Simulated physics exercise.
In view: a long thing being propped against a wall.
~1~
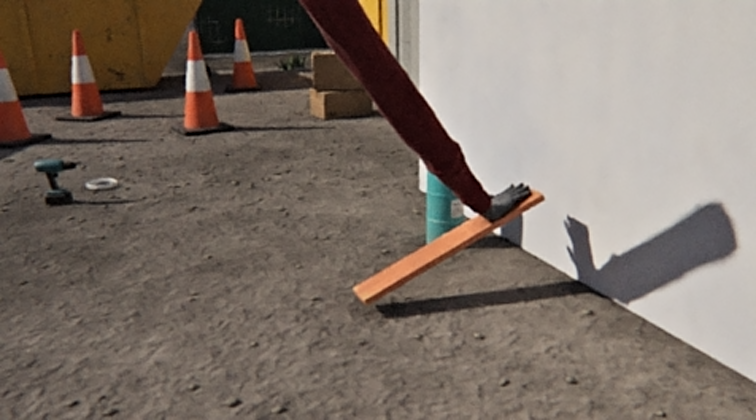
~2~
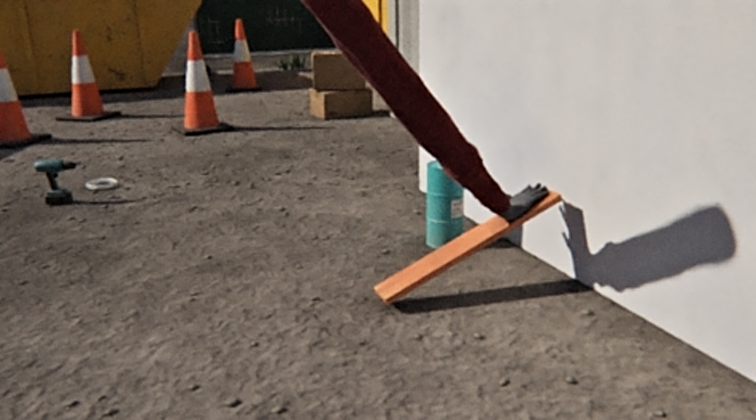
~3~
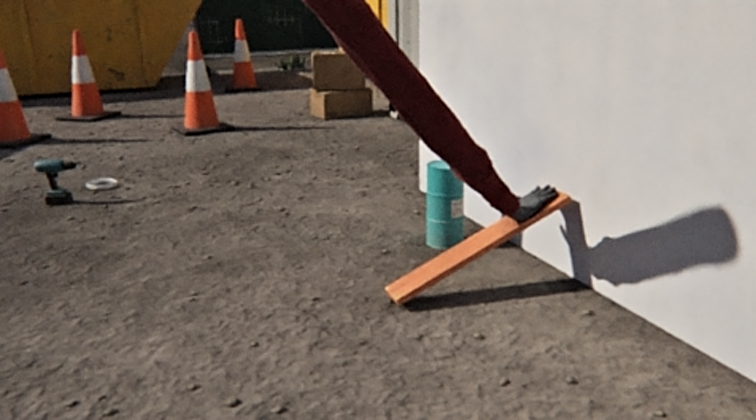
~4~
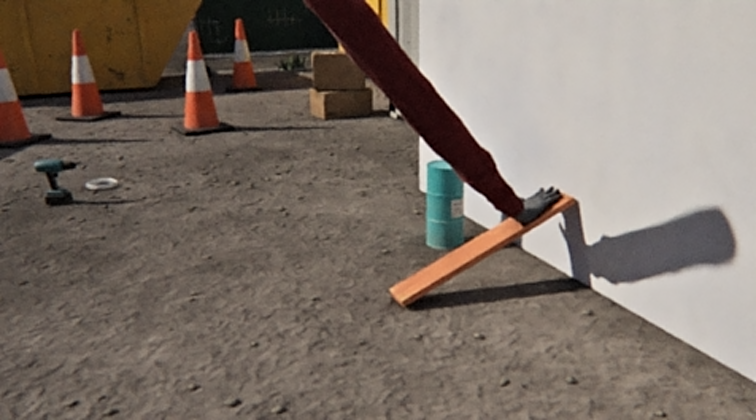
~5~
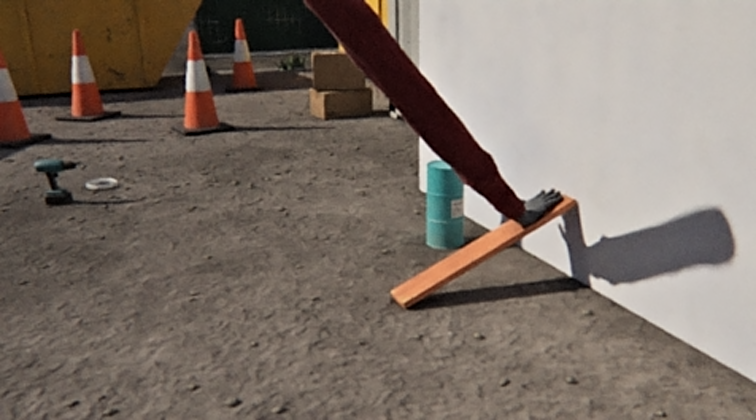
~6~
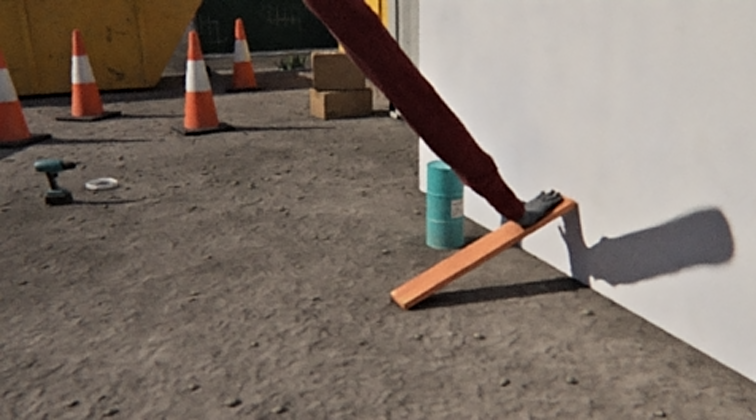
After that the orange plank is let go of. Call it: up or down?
Down.
Then, 0.42 s on from there, orange plank leaning 22° more than when let go near (479, 285).
Then, 0.86 s on from there, orange plank resting near (479, 285).
In the end, moved from the start, orange plank; turquoise canister unmoved. At the end, from the last picture's camera, orange plank near (479, 285). The plank slides down.
